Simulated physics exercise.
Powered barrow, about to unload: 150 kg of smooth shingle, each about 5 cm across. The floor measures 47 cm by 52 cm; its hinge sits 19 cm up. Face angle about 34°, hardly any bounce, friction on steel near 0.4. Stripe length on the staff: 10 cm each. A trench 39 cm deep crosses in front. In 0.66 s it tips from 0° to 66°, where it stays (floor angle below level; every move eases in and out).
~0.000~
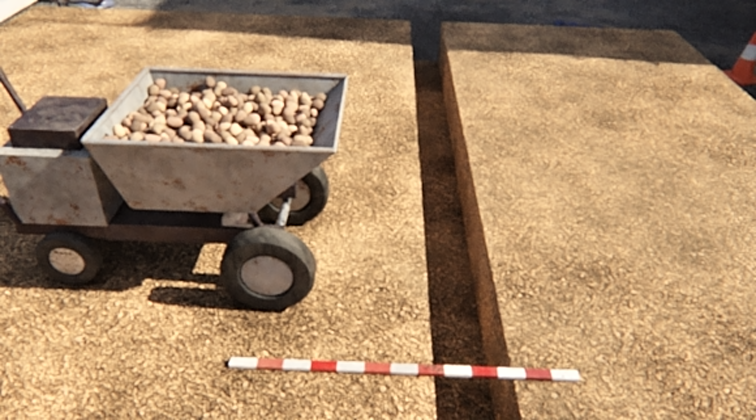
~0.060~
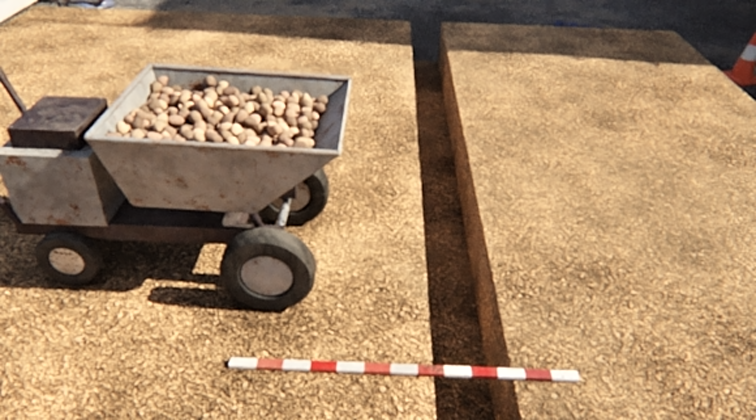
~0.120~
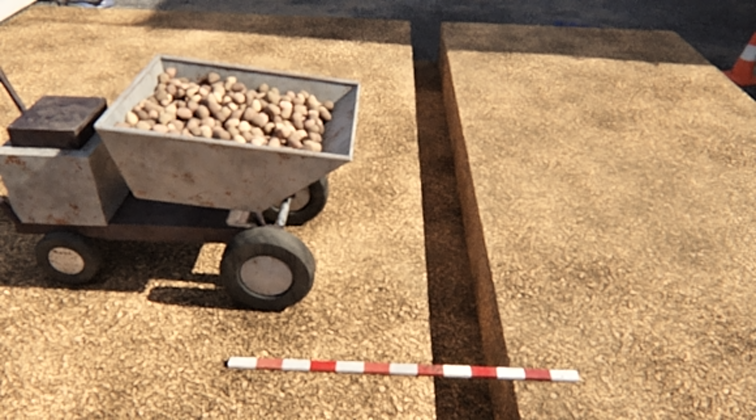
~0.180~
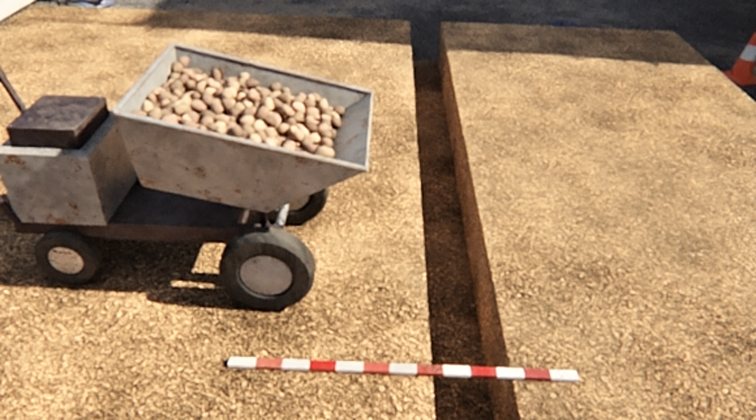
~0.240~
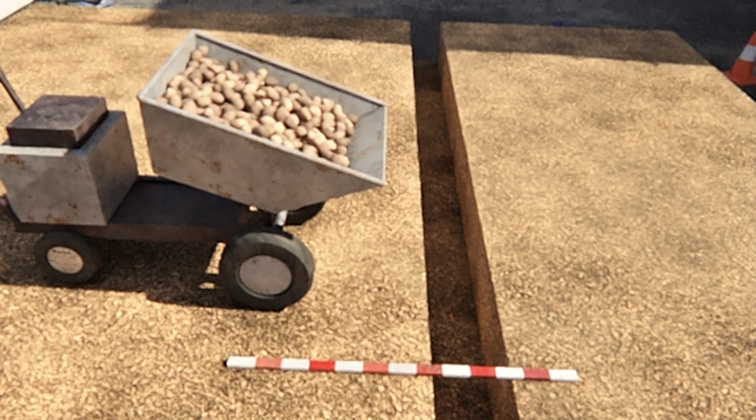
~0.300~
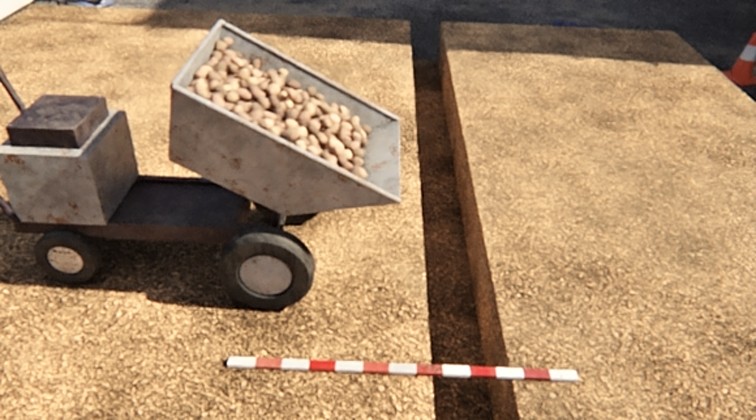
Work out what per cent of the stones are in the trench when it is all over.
It comes to roughly 69 per cent.
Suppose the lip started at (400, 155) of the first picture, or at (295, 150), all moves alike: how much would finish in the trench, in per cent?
20 %, then 90 %.
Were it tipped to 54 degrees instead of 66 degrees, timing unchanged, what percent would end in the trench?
The trench would hold about 65% of it.
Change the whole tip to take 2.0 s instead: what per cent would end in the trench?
My guess is near 95 percent.
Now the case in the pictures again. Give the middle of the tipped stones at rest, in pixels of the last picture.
Somewhere near pixel (468, 308).
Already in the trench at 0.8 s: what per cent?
I'd put it near 30 per cent.
After 0.5 s the floor is at 56°; 100 % in the tray; the foremost stones are at (412, 227).
After 0.8 s the floor is at 66°; 70 % in the tray, 28 % in the trench, 2 % past the trench; the foremost stones are at (501, 265).
After 1.1 s the floor is at 66°; 16 % in the tray, 53 % in the trench, 31 % past the trench; the foremost stones are at (658, 266).
After 3.1 s the floor is at 66°; 0 % in the tray, 69 % in the trench, 31 % past the trench; the foremost stones are past the picture's edge.
